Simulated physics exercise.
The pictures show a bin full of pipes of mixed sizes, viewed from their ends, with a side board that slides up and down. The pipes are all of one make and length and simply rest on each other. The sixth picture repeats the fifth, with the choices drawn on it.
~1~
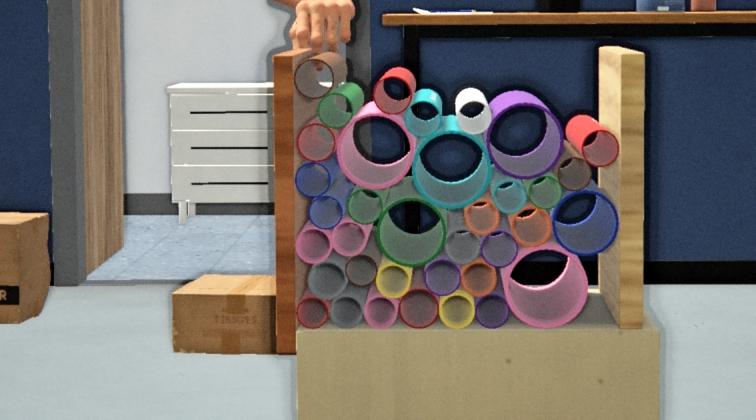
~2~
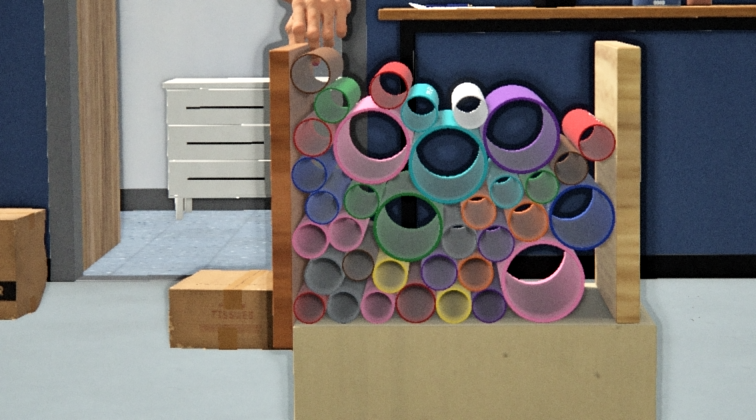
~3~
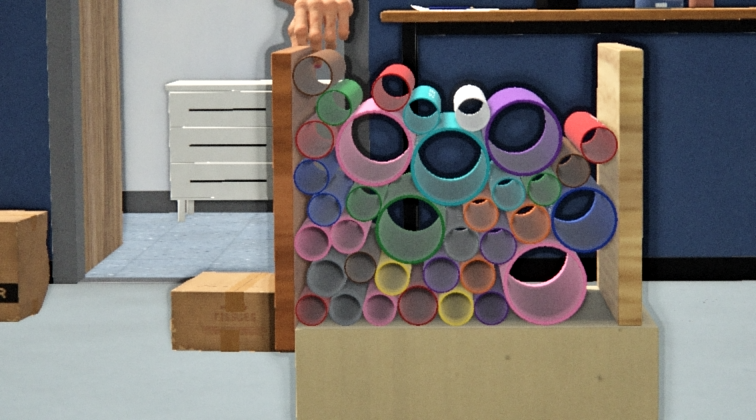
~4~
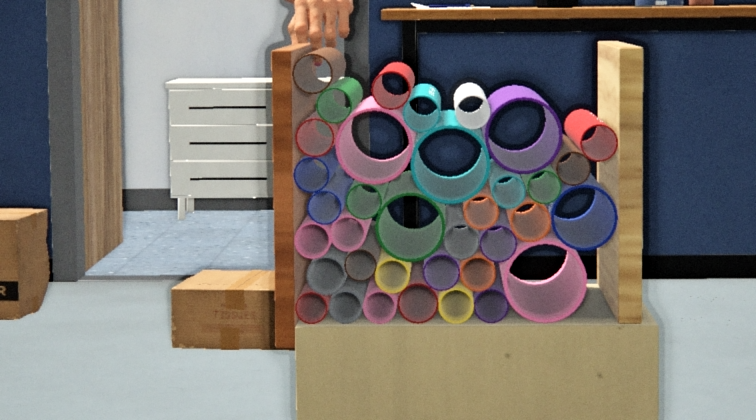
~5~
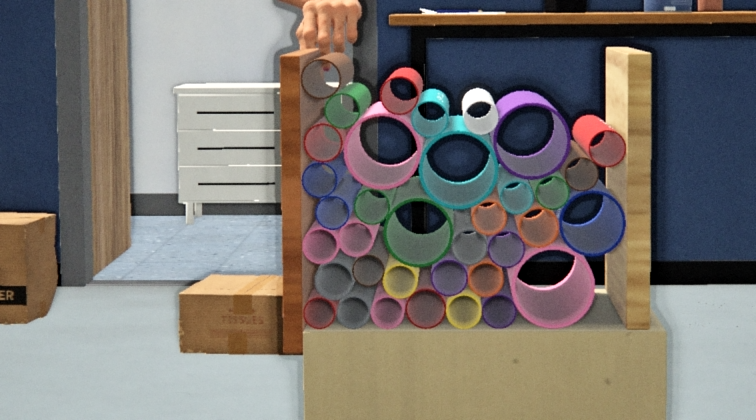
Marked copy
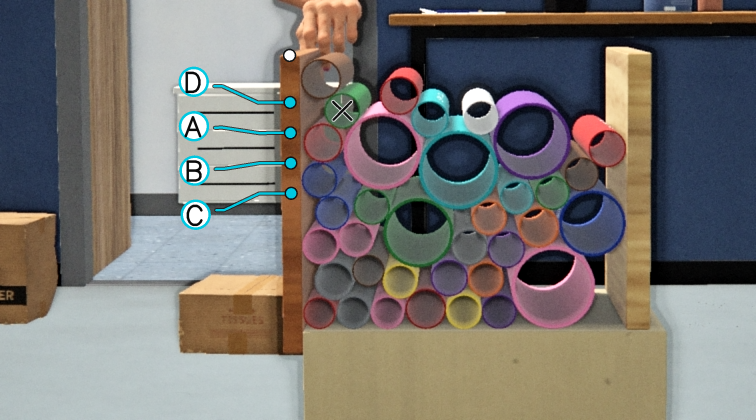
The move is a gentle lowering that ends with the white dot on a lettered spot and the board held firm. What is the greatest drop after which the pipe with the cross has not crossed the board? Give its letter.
Lower it to C and no more.
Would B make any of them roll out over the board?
Yes, at B.
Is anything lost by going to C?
Yes, at C.
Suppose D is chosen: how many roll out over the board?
With D, none.
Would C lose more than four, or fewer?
It loses fewer than four.
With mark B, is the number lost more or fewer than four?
Fewer than four.
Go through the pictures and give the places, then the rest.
In the first frame, a pink pipe (349, 239); a green pipe (365, 206); a turquoise pipe (510, 197).
In the second frame, a turquoise pipe (506, 192); a red pipe (596, 143).
In the third frame, a brown pipe (313, 76); side board (297, 186).
In the fourth frame, a red pipe (311, 308); a purple pipe (492, 306).
In the fifth frame, a brown pipe (368, 270); a pink pipe (356, 239); a green pipe (372, 207).
On the copy, A at (291, 133); B at (291, 163); C at (292, 193); D at (291, 102); the cross at (342, 111); the white dot at (290, 55).
On C. First, top of the board (301, 120).
Then, top of the board (302, 191).
Finally, top of the board (302, 192), one out over the board, the crossed one still inside.
By contrast, A keeps the crossed one inside; B keeps the crossed one inside; D keeps the crossed one inside.
